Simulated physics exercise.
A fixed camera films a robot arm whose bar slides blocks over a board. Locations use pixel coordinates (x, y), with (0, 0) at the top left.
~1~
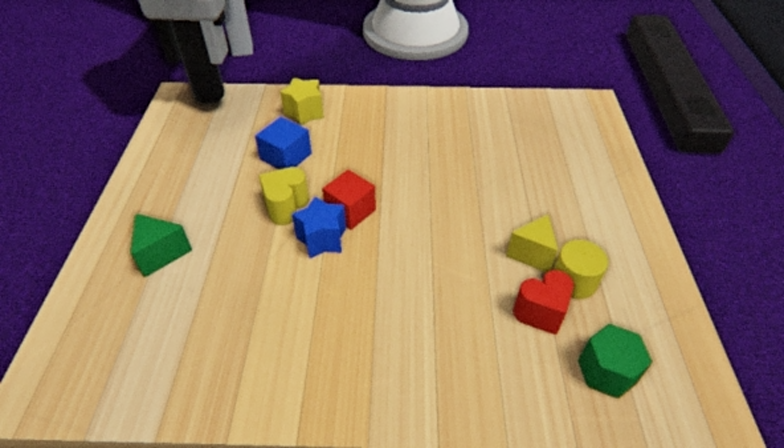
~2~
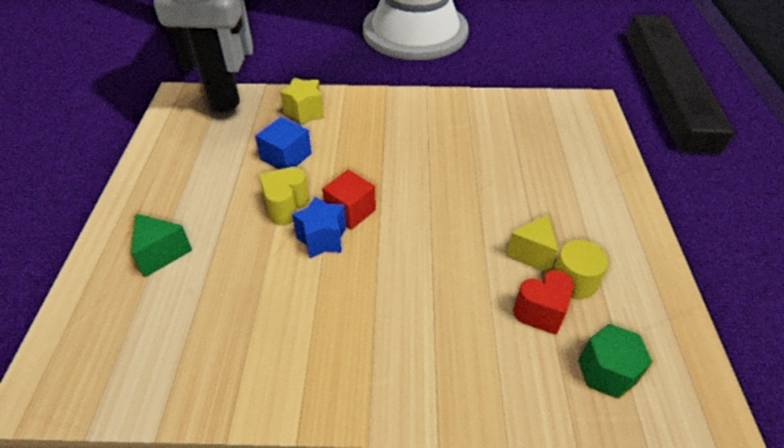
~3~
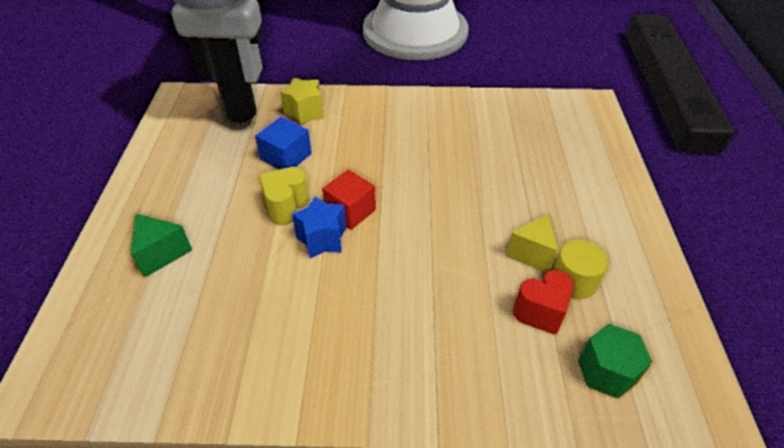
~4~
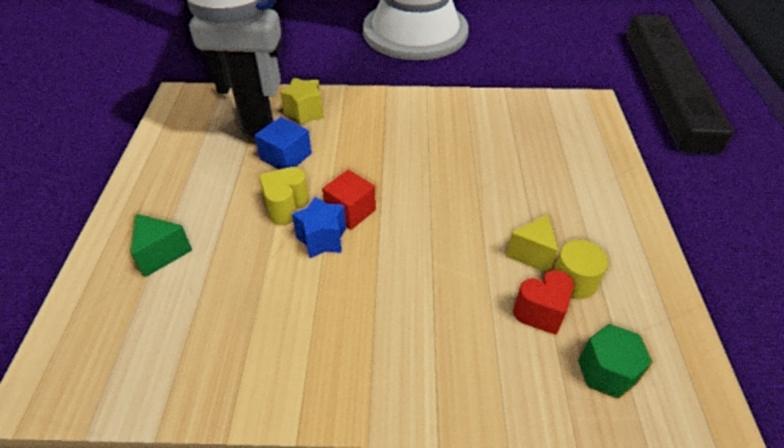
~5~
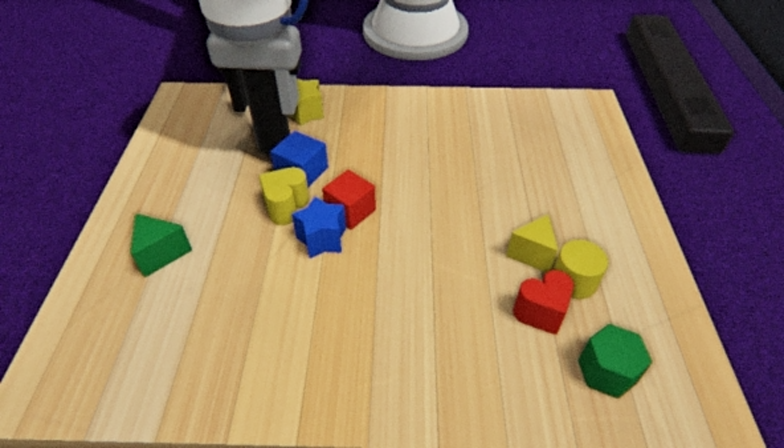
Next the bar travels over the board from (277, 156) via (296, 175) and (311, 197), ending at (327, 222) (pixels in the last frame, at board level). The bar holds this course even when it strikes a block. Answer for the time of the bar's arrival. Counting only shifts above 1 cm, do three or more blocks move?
My answer is yes.
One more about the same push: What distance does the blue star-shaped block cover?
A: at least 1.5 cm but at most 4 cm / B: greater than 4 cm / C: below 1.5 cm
Answer: A.
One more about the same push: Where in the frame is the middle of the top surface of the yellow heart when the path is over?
Roughly at (279, 200).
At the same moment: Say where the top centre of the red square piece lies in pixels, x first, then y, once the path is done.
Expect it around (408, 211).
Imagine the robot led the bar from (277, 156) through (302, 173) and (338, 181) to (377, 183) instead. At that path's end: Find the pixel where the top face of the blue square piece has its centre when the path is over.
Around (388, 185).
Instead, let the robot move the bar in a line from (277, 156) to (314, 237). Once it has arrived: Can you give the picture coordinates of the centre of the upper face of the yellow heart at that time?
The middle of its upper face should be somewhere near (278, 236).
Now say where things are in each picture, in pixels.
The first frame shows bar tip (210, 96); block tops, yellow heart (281, 182); blue square piece (282, 132); blue star-shaped block (319, 215); red square piece (349, 186).
The second frame shows bar (225, 104); blocks unchanged.
The third frame shows bar (242, 114); blocks unchanged.
The fourth frame shows bar (258, 128); blocks unchanged.
The fifth frame shows bar (275, 146); yellow heart (281, 182); blue square piece (298, 147); blue star-shaped block (319, 215); red square piece (349, 186).
On the path given first. One third of the way, bar (294, 165); yellow heart (280, 184), turned 15° clockwise; blue square piece (323, 163).
Two thirds of the way, bar (310, 187); yellow heart (280, 193), turned 55° clockwise; blue square piece (344, 183), turned 10° anticlockwise; red square piece (378, 201), turned 20° anticlockwise.
At the end, bar (325, 212); yellow heart (279, 200), turned 80° clockwise; blue square piece (365, 203), turned 35° anticlockwise; blue star-shaped block (321, 232), turned 20° clockwise; red square piece (408, 211), turned 45° anticlockwise.
